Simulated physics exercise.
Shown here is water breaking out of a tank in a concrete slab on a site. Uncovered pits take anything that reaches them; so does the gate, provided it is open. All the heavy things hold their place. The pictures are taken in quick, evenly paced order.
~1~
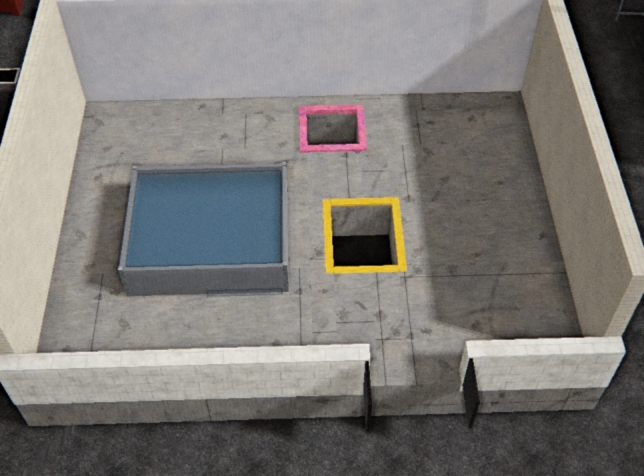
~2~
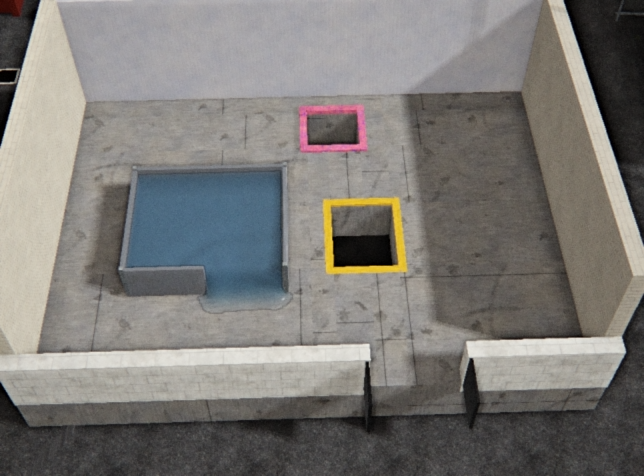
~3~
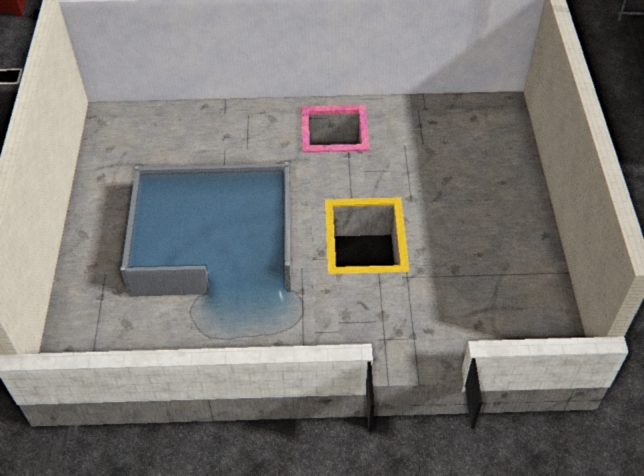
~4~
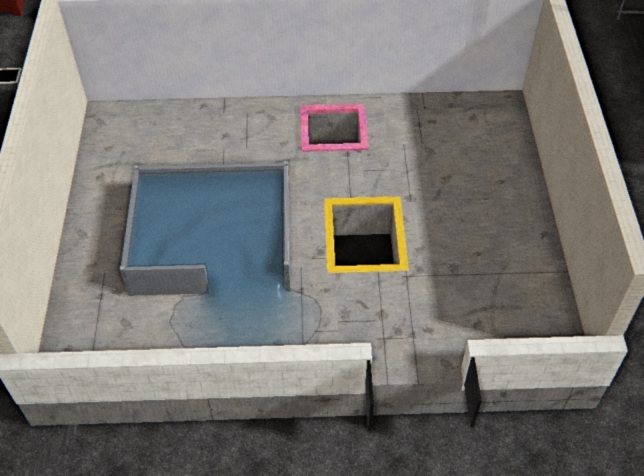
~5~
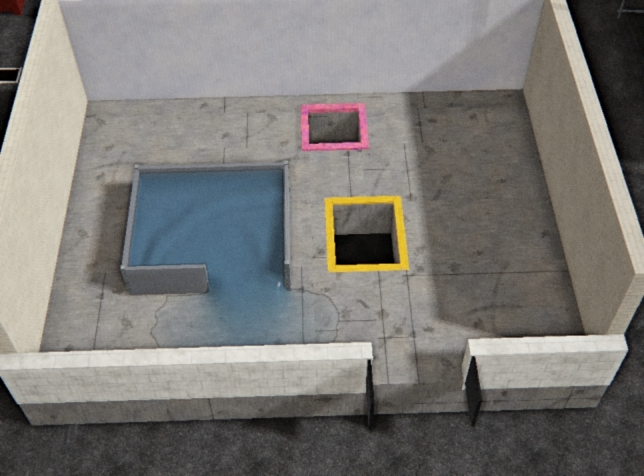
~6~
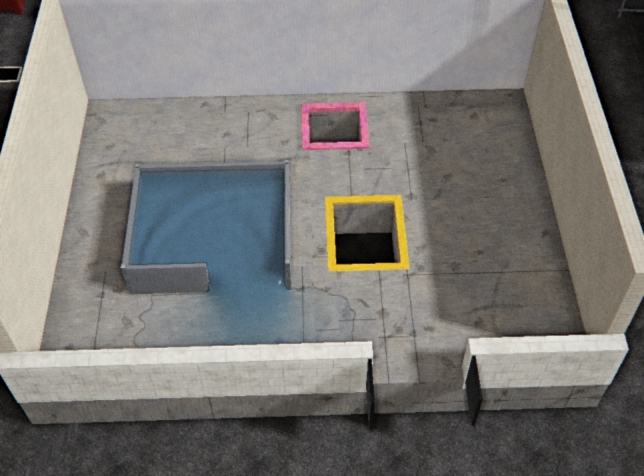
Blue water sits still in a grey-walled rectangular tank on the left of a concrete slab, seen from above at a steady angle. Pale walls enclose the slab, with a gap in the front one, and a pink-framed square opening lies behind a yellow-framed one near the middle. The tank's front wall opens at its right end, and water pours through, spreading forward and sideways in a thinning sheet.
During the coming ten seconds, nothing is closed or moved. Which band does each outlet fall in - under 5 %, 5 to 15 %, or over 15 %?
Bands: The gate is in the 5 to 15 % band; the pink pit is in the under 5 % band; the yellow pit is in the under 5 % band.
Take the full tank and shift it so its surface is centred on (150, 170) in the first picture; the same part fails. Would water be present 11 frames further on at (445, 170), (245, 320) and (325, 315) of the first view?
Unflooded - soaked - soaked.
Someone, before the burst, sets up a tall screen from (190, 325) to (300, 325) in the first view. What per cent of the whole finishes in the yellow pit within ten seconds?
Yellow: 8 %.
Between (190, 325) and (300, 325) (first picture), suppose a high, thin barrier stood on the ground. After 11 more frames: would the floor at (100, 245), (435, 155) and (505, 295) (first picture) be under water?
Listed order - dry, dry, wet.
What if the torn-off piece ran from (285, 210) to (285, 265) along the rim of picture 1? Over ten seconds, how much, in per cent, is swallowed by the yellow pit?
For yellow, it comes to 40 percent.
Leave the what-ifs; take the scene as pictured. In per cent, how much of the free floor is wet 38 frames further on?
I'd put it at roughly 70 per cent.
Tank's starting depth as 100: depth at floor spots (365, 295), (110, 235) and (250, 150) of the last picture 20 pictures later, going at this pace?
Respectively 4, 8 and 0 per cent.
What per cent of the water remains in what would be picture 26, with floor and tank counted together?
Roughly 96 per cent.
A moment on, water covers 10 % of the floor; the gate 0 %, the pink pit 0 %, the yellow pit 0 %.
Next, water covers 25 % of the floor; the gate 1 %, the pink pit 0 %, the yellow pit 0 %.
Then, water covers 45 % of the floor; the gate 3 %, the pink pit 0 %, the yellow pit 0 %.
Later, water covers 70 % of the floor; the gate 5 %, the pink pit 0 %, the yellow pit 1 %.
In the end, water covers 95 % of the floor; the gate 7 %, the pink pit 2 %, the yellow pit 2 %.
